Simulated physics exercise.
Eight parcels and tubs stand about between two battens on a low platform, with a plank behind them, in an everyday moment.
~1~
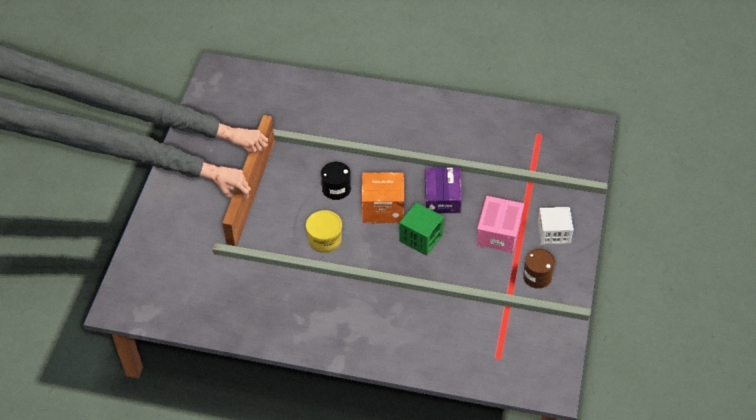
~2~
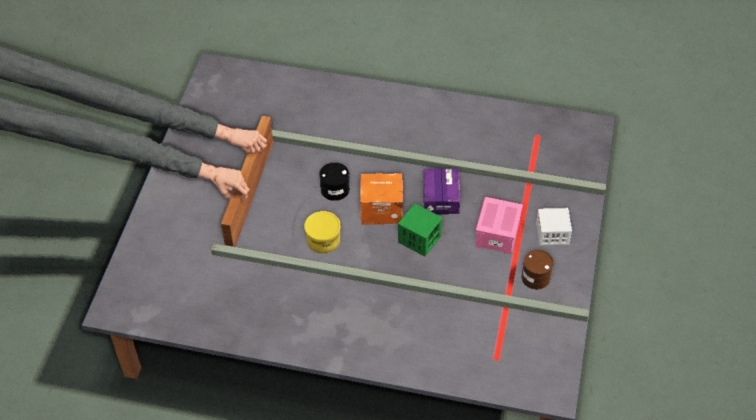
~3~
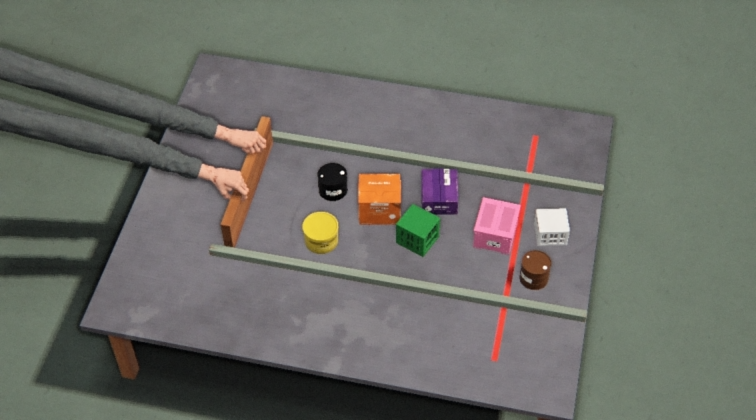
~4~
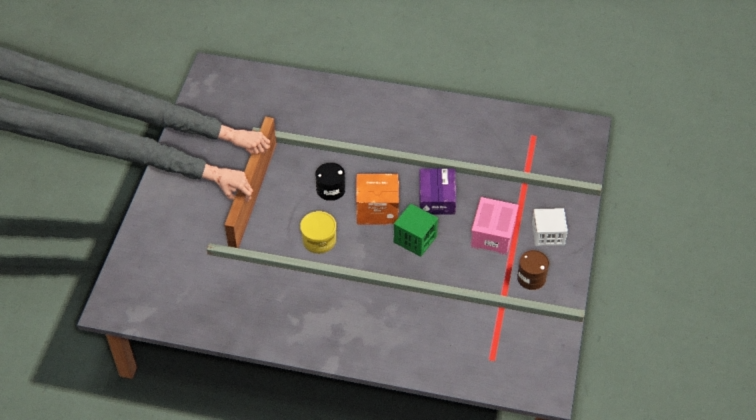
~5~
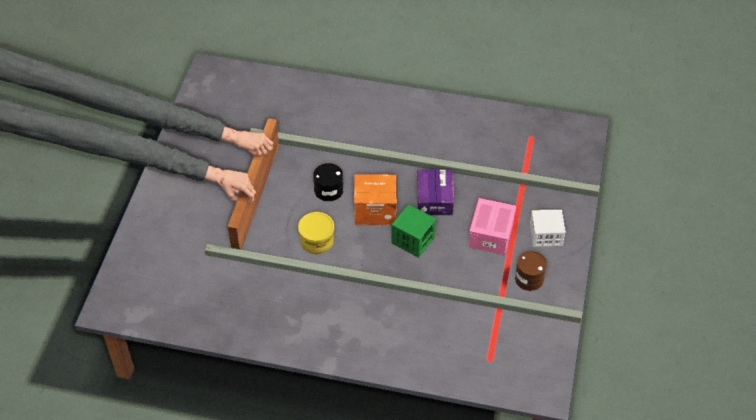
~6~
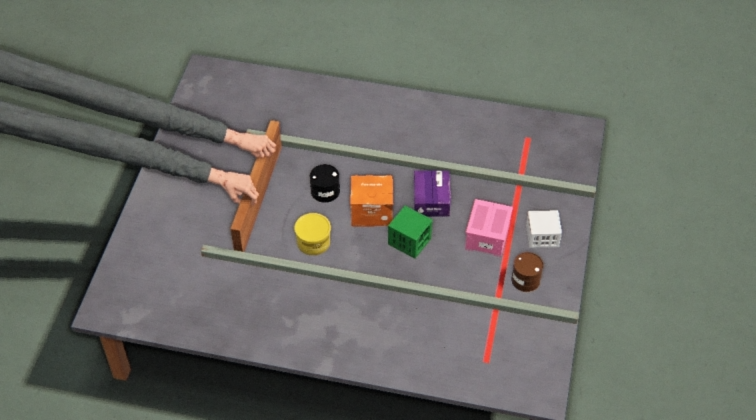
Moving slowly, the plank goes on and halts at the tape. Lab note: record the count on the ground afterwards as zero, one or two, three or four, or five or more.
In the end, the drop-off count sits at one or a two.
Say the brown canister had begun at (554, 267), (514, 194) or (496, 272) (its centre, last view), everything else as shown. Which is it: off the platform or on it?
It topples off, then keeps its place, then keeps its place.
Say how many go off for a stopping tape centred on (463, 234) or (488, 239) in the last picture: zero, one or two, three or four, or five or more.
For the first place none, for the second none.
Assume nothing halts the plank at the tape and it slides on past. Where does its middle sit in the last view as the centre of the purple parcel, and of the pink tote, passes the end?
Middle: Roughly (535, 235); roughly (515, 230).
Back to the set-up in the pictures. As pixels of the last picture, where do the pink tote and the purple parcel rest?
The pink tote finishes at (578, 238); the purple parcel finishes at (563, 207).
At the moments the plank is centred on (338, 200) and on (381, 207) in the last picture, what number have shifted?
One spot: 3. Other spot: 5.
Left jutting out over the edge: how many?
It's 1.
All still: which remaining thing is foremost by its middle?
Pink tote, foremost.
Soon after, none off yet; white crate at rest near (544, 229); brown canister at rest near (527, 272); pink tote at rest near (489, 228).
Then, none off yet; white crate at rest near (544, 229); brown canister at rest near (527, 272); pink tote moved a little near (497, 227).
By the end, the number that fall off is one or two; fallen, white crate.
